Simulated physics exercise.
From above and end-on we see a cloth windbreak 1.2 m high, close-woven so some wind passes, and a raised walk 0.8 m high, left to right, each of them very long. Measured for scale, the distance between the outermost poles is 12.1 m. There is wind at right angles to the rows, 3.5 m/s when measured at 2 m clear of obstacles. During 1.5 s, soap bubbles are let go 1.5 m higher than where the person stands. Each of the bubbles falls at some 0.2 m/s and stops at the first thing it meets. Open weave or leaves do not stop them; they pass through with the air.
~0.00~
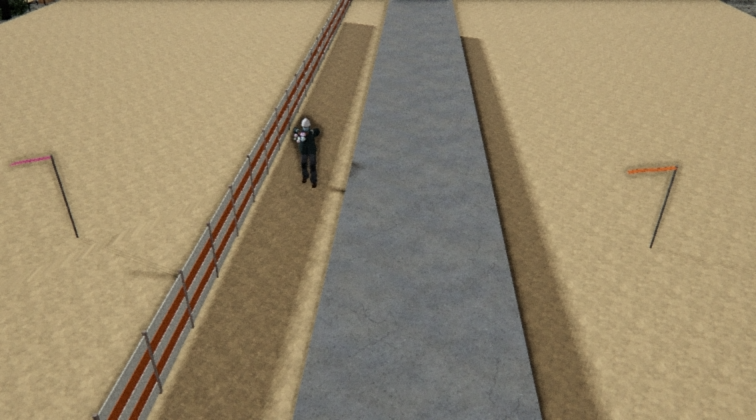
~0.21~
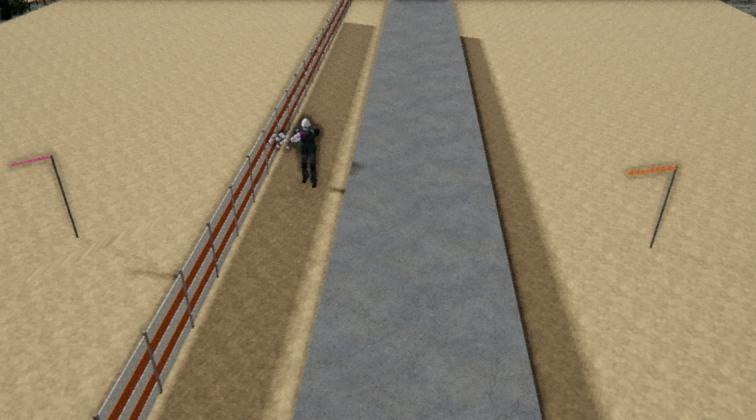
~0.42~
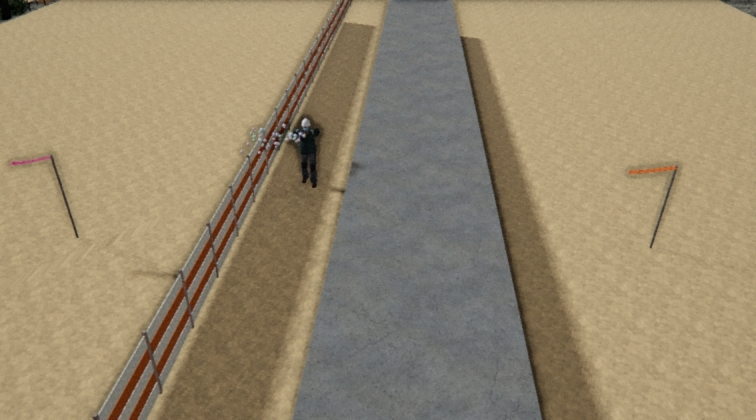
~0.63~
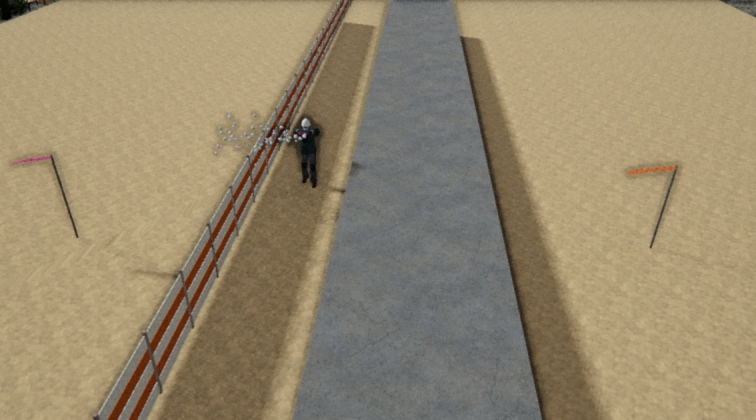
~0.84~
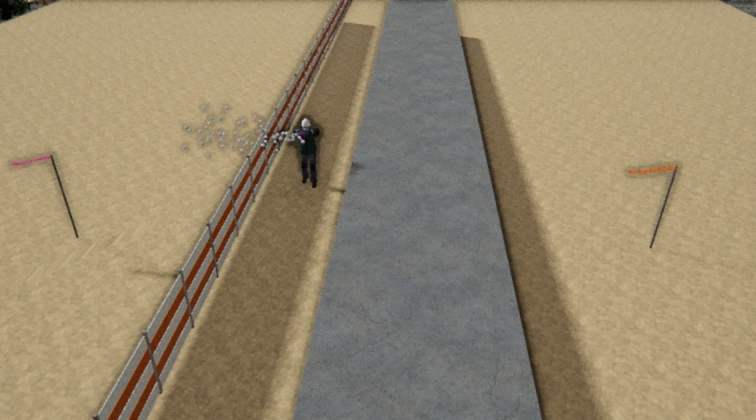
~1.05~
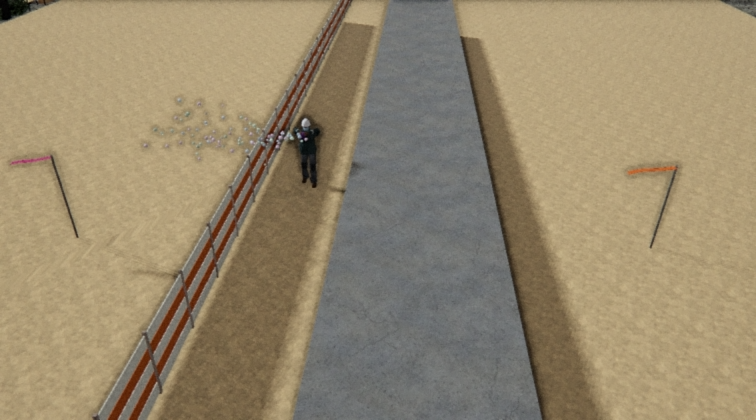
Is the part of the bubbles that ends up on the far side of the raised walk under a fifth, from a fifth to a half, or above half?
Share finishing beyond it: Short of one fifth.
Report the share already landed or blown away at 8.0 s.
Roughly 50 percent by that time.
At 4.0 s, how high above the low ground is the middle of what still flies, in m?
About 1.0 m.
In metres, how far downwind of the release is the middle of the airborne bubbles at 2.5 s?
About 4.0 m.
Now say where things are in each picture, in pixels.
In the first frame, the left ribbon ends at (11, 165), leaning 75 degrees to the left and the bubbles in the air span x = 295 to 305 around y = 140.
In the second frame, the right ribbon ends at (628, 173), leaning 80 degrees to the left and the bubbles in the air span x = 270 to 300 around y = 140.
In the third frame, the left ribbon ends at (11, 164), leaning 80 degrees to the left, the bubbles in the air span x = 240 to 300 around y = 135 and the top of the raised walk crosses (420, 170).
In the fourth frame, the right ribbon ends at (628, 173), leaning 80 degrees to the left and the bubbles in the air span x = 215 to 300 around y = 135.
In the fifth frame, the left ribbon ends at (12, 164), leaning 75 degrees to the left and the bubbles in the air span x = 185 to 300 around y = 135.
In the sixth frame, the right ribbon ends at (628, 173), leaning 80 degrees to the left, the bubbles in the air span x = 160 to 300 around y = 135 and the top of the cloth windbreak crosses (254, 147).
After 2.5 s, 1 % is no longer flying here, and 0 % is beyond the raised walk; the middle of what still flies is 1.3 m above the low ground, near (122, 139).
After 4.0 s, 7 % is no longer flying here, and 0 % is beyond the raised walk; the middle of what still flies is 0.9 m above the low ground, near (14, 150).
After 8.0 s, 48 % is no longer flying here, and 0 % is beyond the raised walk.
After 20.0 s, 100 % is no longer flying here, and 0 % is beyond the raised walk.
After 45.0 s, 100 % is no longer flying here, and 0 % is beyond the raised walk.
